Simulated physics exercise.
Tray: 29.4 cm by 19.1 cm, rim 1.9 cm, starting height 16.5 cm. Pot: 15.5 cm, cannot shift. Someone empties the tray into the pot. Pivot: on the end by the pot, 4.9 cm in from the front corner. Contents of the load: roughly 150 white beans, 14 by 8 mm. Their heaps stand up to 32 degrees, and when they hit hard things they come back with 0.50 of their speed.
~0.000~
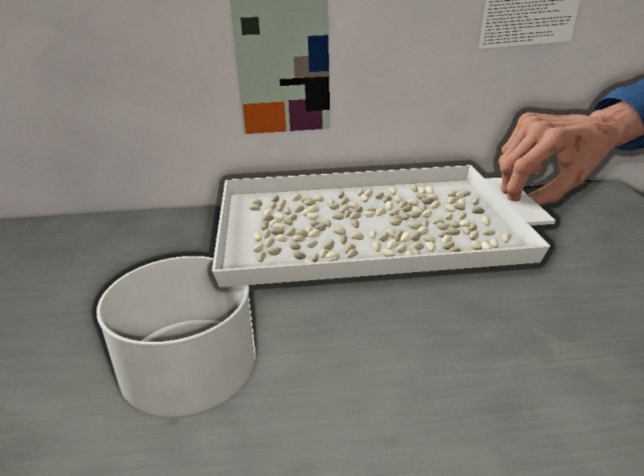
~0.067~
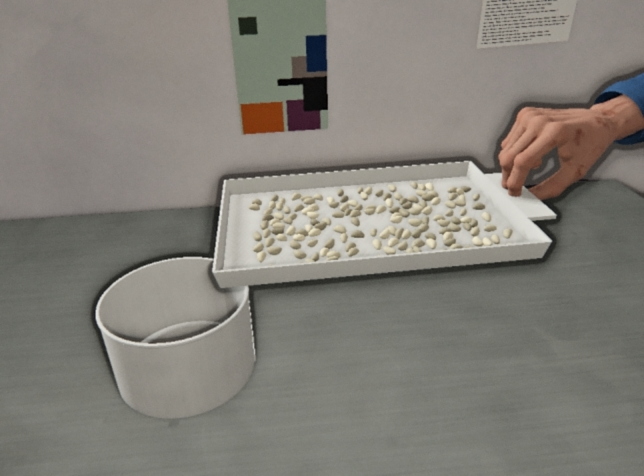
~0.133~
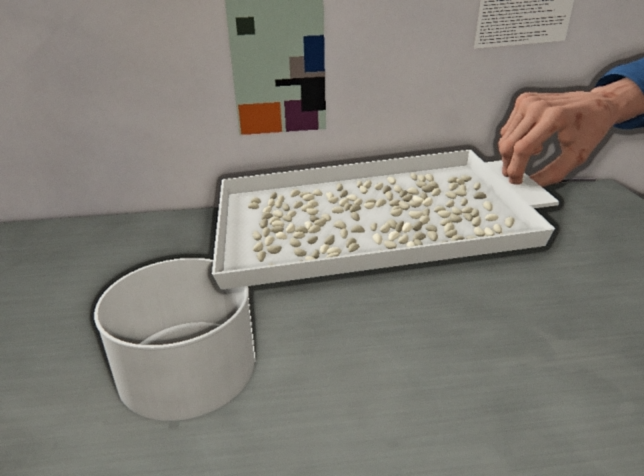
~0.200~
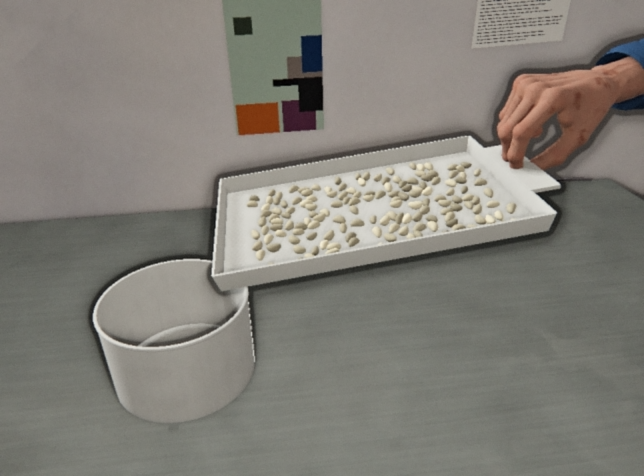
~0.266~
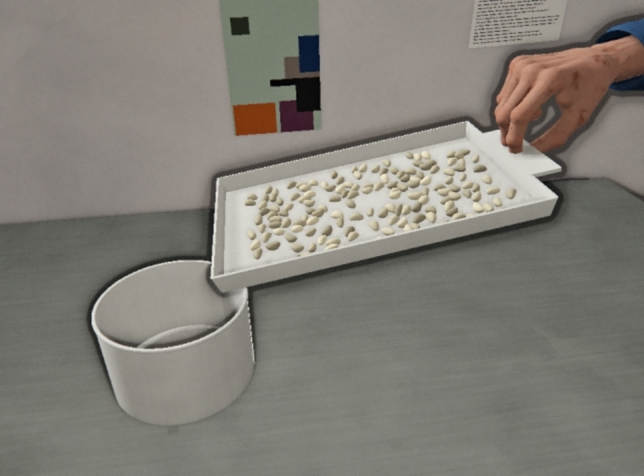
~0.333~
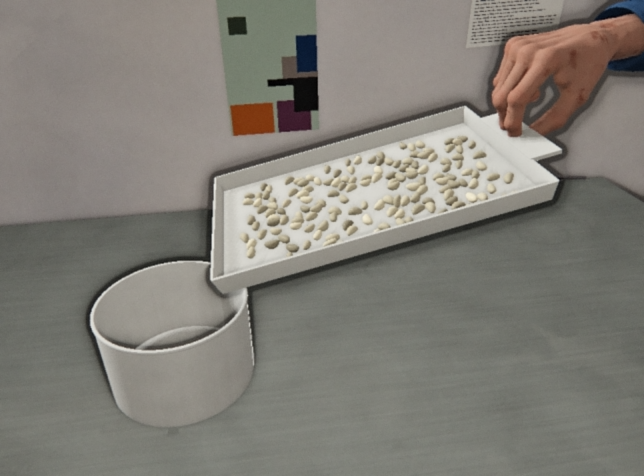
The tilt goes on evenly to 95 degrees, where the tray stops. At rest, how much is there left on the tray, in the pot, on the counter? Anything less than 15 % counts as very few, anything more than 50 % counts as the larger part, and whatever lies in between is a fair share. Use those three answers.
Tray: Very few. Pot: The larger part. Counter: A fair share.
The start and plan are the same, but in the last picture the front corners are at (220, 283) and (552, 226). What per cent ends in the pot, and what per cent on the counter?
Pot 0; counter 100.
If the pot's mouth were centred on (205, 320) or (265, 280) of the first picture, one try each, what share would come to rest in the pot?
First try around 85 %, second around 0 %.
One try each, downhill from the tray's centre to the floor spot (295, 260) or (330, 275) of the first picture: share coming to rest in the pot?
That would be close to 5 per cent, then close to 0 per cent.
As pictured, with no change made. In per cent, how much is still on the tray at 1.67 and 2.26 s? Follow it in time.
About 85, 5.
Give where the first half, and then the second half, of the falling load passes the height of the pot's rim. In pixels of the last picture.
Around (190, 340), then around (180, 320).
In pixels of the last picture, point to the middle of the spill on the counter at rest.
About (182, 461).
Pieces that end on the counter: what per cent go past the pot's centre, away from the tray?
Near 50 in a hundred.
Then, at 1.13 s, tilt 51 degrees; the tray holds 95 %, the pot 0 %.
After 1.67 s, tilt 77 degrees; the tray holds 85 %, the pot 10 %.
After 2.26 s, tilt 95 degrees; the tray holds 5 %, the pot 60 %.
By 3.2 s all is still; tray 0 %, pot 65 %, counter 35 %.
